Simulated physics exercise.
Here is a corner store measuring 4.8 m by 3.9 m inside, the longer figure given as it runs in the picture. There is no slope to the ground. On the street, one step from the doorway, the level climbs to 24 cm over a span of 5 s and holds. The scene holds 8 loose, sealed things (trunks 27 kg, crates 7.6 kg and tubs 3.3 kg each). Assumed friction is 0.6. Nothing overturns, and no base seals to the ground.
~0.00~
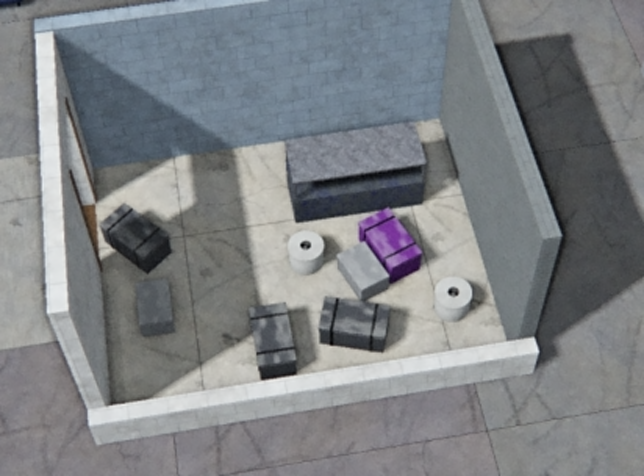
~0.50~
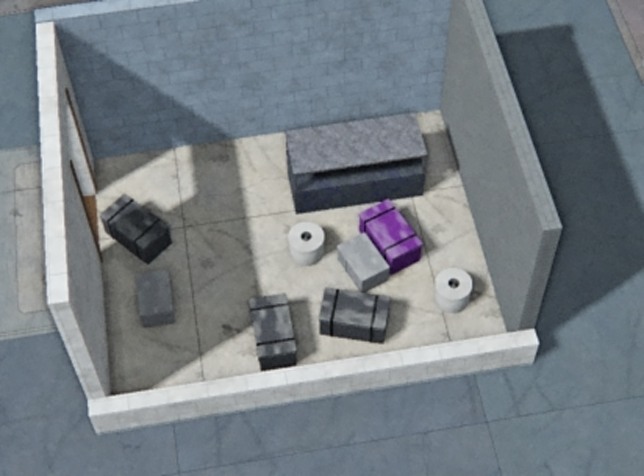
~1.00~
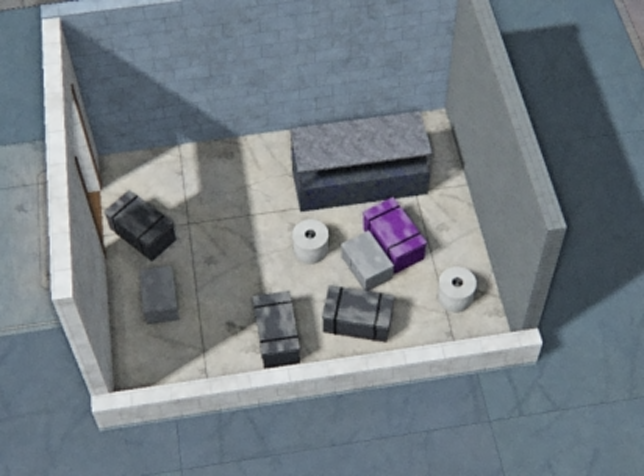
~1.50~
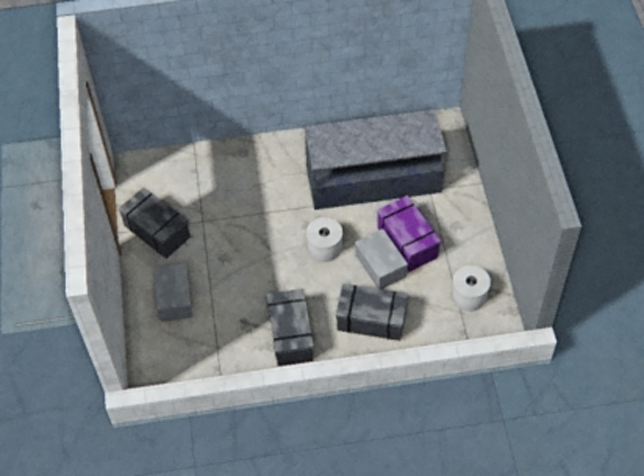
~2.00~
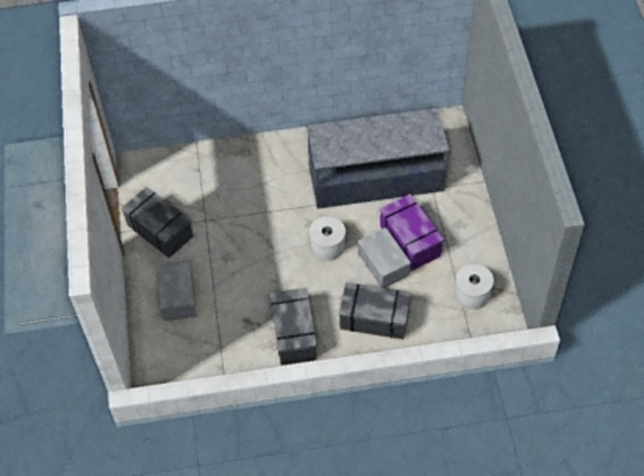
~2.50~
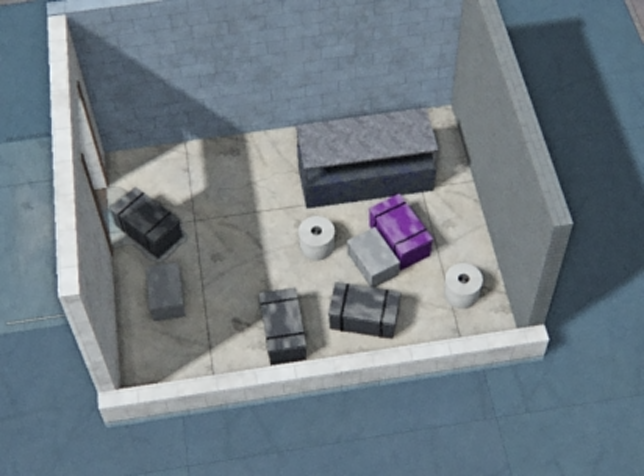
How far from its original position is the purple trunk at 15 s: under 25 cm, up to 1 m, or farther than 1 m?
It ends up a bit off.
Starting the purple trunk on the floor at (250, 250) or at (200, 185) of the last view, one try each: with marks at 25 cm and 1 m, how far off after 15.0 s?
From the first spot it would go a long distance, and from the second it would go a long distance.
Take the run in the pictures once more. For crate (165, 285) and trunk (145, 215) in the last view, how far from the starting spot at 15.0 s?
They sit 10 cm and 400 cm away, in the order given.
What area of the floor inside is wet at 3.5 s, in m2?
I'd estimate close to 2.0 m2.
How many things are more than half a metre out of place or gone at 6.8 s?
The number I get is 2.
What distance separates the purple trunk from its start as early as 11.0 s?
Close to 20 cm.
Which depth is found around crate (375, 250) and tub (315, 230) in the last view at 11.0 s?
Close to 8 and 9 centimetres.
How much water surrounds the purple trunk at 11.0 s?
Roughly 7 cm deep.
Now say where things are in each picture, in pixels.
The purple trunk at (390, 237) rests on the ground; 0.0 m2 under water; 0 of 8 have shifted, in the first picture.
The purple trunk at (390, 228), on the bottom; 0.0 m2 under water; 0 of 8 have shifted, in the second picture.
The purple trunk at (395, 227), on the bottom; water covers 0.0 m2; 0 of 8 have shifted, in the third picture.
The purple trunk at (409, 225) rests on the ground; 0.0 m2 under water; 0 of 8 have shifted, in the fourth picture.
The purple trunk at (412, 224), on the bottom; 0.0 m2 under water; 0 of 8 have shifted, in the fifth picture.
The purple trunk at (401, 223), on the bottom; water covers 0.2 m2; 0 of 8 have shifted, in the sixth picture.
After 3.5 s the purple trunk is near (401, 223), 0.0 m from its start, aground; 0 afloat.
After 6.8 s the purple trunk is near (401, 223), 0.0 m from its start, aground; 0 afloat.
After 11.0 s the purple trunk is near (412, 218), 0.2 m from its start, aground; 6 afloat.
After 15.0 s the purple trunk is near (452, 196), 0.8 m from its start, afloat; 8 afloat.
